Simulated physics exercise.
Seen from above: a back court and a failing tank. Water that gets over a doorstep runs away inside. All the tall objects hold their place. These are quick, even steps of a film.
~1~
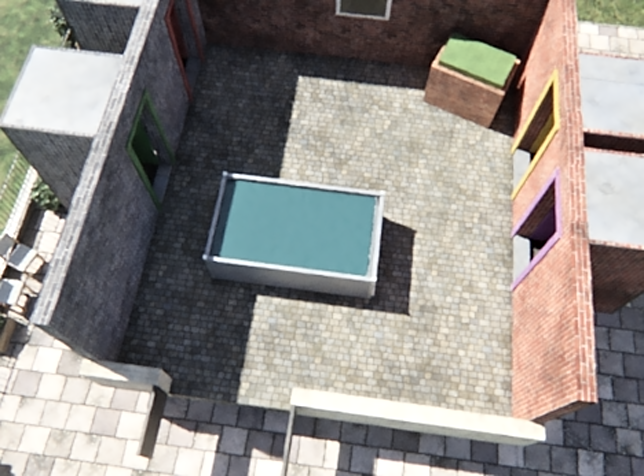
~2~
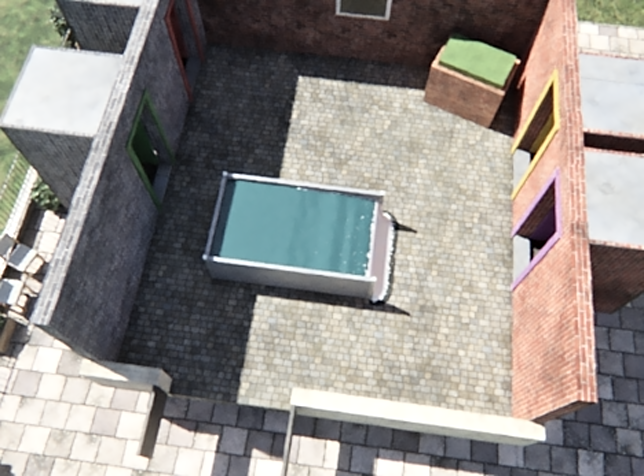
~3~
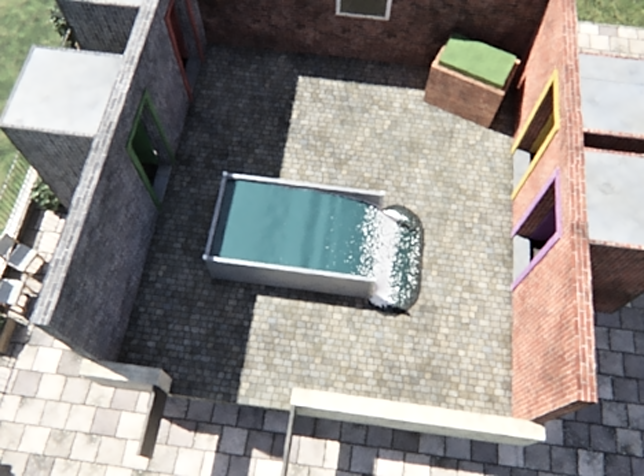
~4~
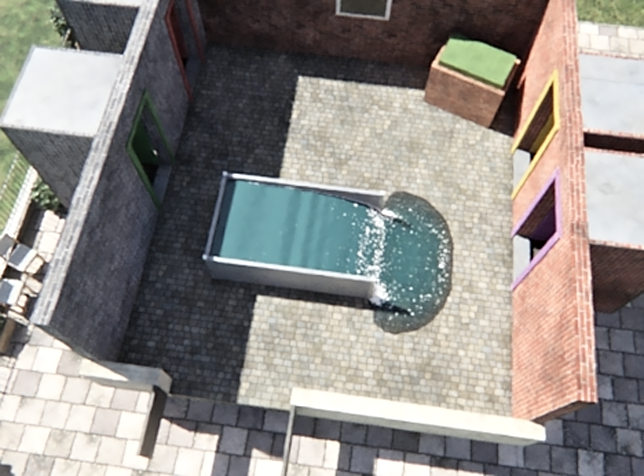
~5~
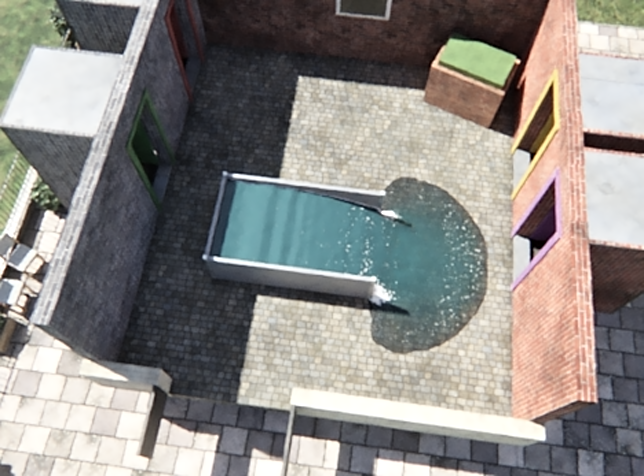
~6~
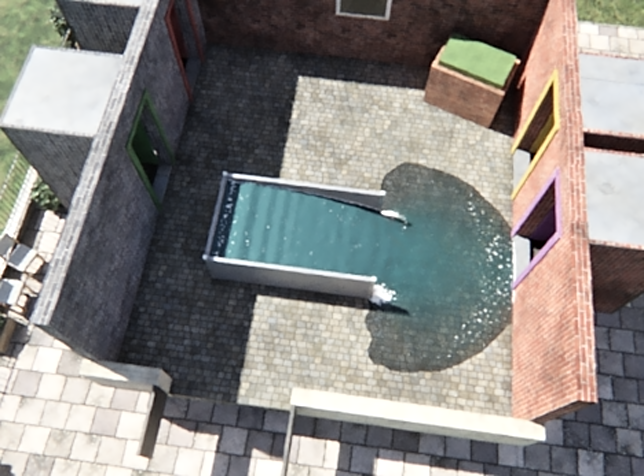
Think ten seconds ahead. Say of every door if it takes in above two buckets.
The yellow door admits no more than that; the red door admits no more than that; the purple door lets in a lot; the green door admits no more than that.
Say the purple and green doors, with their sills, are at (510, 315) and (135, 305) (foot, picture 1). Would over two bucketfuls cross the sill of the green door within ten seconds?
One by one: Green is over.
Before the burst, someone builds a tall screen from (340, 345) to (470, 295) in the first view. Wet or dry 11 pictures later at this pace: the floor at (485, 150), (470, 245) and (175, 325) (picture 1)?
One after the other: Under water, awash, not flooded.
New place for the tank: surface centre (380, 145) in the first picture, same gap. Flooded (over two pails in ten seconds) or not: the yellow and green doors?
Then: The yellow door floods; the green door floods.
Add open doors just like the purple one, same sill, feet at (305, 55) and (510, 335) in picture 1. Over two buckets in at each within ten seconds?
One after the other: Holds, takes more.
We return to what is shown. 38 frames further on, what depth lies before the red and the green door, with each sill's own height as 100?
Near 20 and 60 in a hundred.
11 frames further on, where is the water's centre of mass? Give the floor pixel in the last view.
Close to (394, 259).
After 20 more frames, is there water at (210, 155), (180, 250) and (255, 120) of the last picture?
One after the other: Dry, no water, free of water.
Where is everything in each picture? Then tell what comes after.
The first picture shows still water in the tank at (297, 227).
In the second picture, the front is at (374, 301), out from the gap at (374, 248).
In the third picture, water pours out at (373, 250) and has run to (401, 308).
In the fourth picture, the front is at (439, 218), out from the gap at (373, 251).
In the fifth picture, water pours out at (373, 251) and has run to (480, 295).
In the sixth picture, the front is at (511, 313), out from the gap at (373, 251).
A moment on, water covers 25 % of the floor; the yellow door wet at the sill, nothing in, the red door not reached, the purple door far over two buckets in, the green door not reached.
Next, water covers 30 % of the floor; the yellow door wet at the sill, nothing in, the red door not reached, the purple door far over two buckets in, the green door not reached.
Then, water covers 45 % of the floor; the yellow door wet at the sill, nothing in, the red door not reached, the purple door far over two buckets in, the green door not reached.
Later, water covers 90 % of the floor; the yellow door under two buckets in, the red door wet at the sill, nothing in, the purple door far over two buckets in, the green door wet at the sill, nothing in.
In the end, water covers 100 % of the floor; the yellow door under two buckets in, the red door wet at the sill, nothing in, the purple door far over two buckets in, the green door under two buckets in.
